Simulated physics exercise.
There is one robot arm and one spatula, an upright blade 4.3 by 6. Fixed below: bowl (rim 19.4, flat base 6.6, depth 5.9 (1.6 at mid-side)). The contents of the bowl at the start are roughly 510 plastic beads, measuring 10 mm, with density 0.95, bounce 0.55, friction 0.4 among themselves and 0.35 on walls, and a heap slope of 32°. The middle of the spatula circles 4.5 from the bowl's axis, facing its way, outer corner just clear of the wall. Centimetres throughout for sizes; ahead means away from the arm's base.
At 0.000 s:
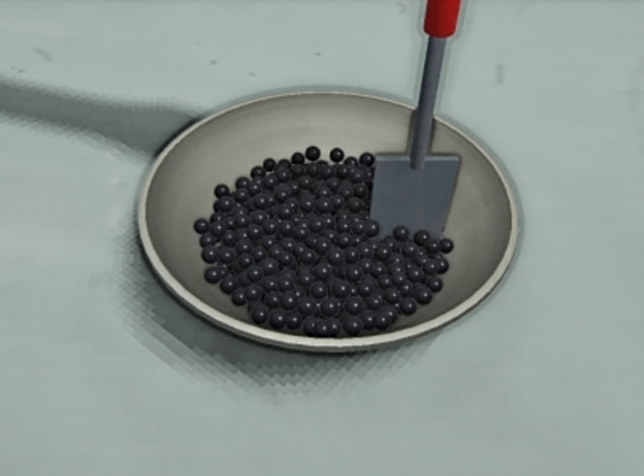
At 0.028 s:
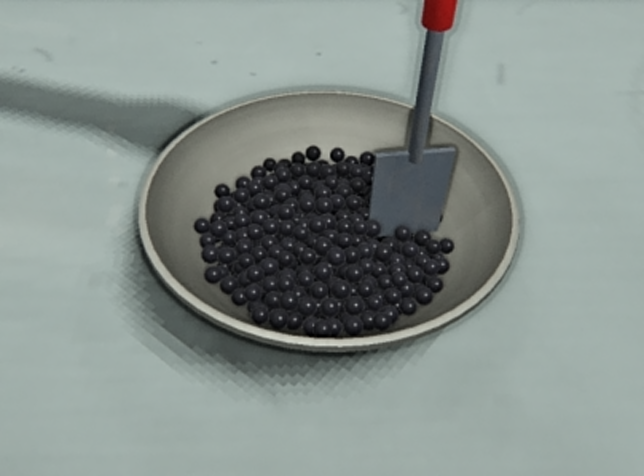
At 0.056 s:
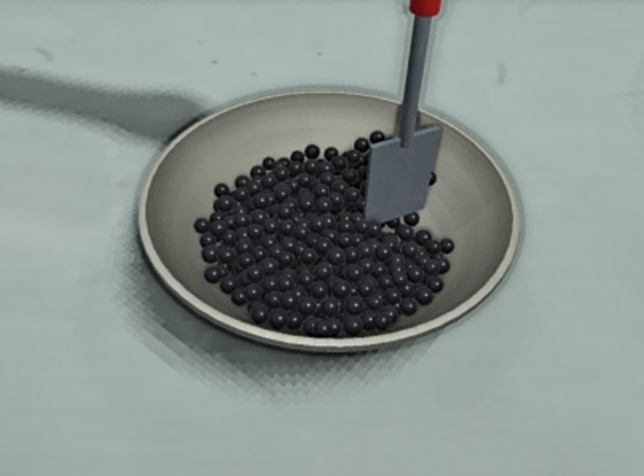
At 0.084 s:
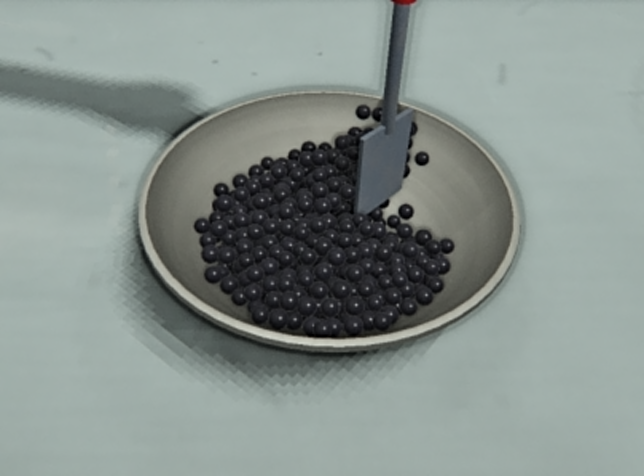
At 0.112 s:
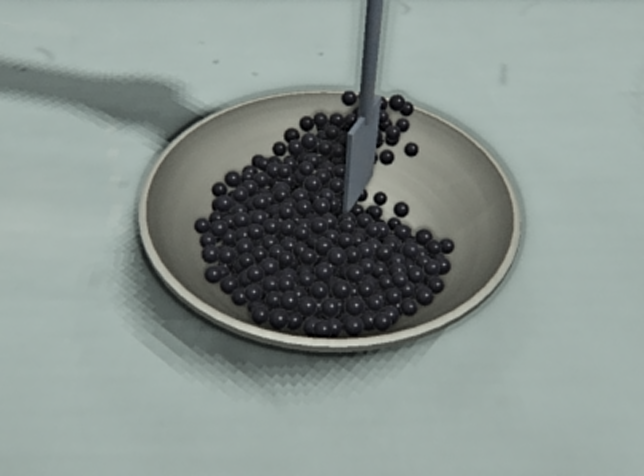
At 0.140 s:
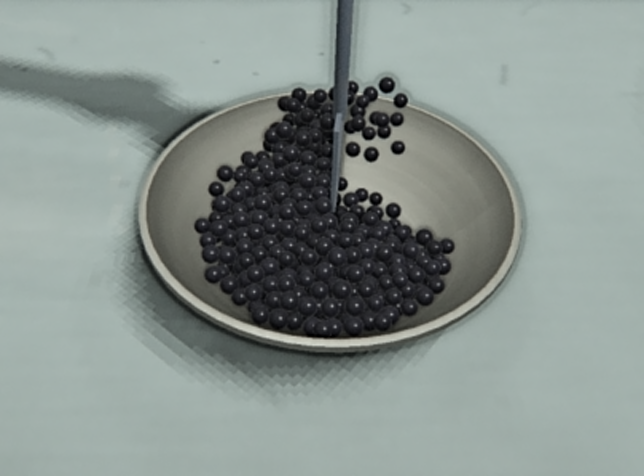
On a pale grey-green surface seen from above at an angle, a shallow bowl sits near the centre, with a dark shadow stretching in from the left. The bowl holds a heap of shiny black beads, and a grey spatula with a red handle stands upright at its right side. The spatula starts slowly, then sweeps leftward around the far side, turning edge-on and pushing beads up toward the back rim, while the camera stays still.
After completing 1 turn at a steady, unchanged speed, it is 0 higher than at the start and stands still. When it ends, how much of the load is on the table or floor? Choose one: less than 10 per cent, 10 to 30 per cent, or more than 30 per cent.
The share is 10 to 30 per cent.
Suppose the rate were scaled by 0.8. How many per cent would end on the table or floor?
Estimated share: Near 10 per cent.
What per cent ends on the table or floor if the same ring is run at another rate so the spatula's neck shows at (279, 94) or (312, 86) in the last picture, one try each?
Around 40 and 25 per cent respectively.
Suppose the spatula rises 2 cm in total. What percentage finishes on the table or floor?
Some 5 per cent.
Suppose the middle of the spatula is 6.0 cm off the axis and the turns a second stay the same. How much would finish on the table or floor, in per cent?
In that case roughly 5 per cent.
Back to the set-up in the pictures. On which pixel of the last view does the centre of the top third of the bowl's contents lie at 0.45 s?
Near pixel (410, 274).
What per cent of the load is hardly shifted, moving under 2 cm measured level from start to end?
20 %.
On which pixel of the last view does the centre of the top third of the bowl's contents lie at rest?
(382, 188).
After 0.29 s, 188° round, highest piece 9 above the table; 489 in the bowl, 5 on the table or floor, 14 in flight or on the tool.
After 0.45 s, 293° round, highest piece 8 above the table; 447 in the bowl, 36 on the table or floor, 25 in flight or on the tool.
After 0.73 s, 0° round, highest piece 6 above the table; 408 in the bowl, 98 on the table or floor, 2 in flight or on the tool.
After 1.43 s, 0° round, highest piece 6 above the table; 408 in the bowl, 100 on the table or floor.
In the end, 408 in the bowl, 100 on the table or floor. That is 20 % on the table or floor.
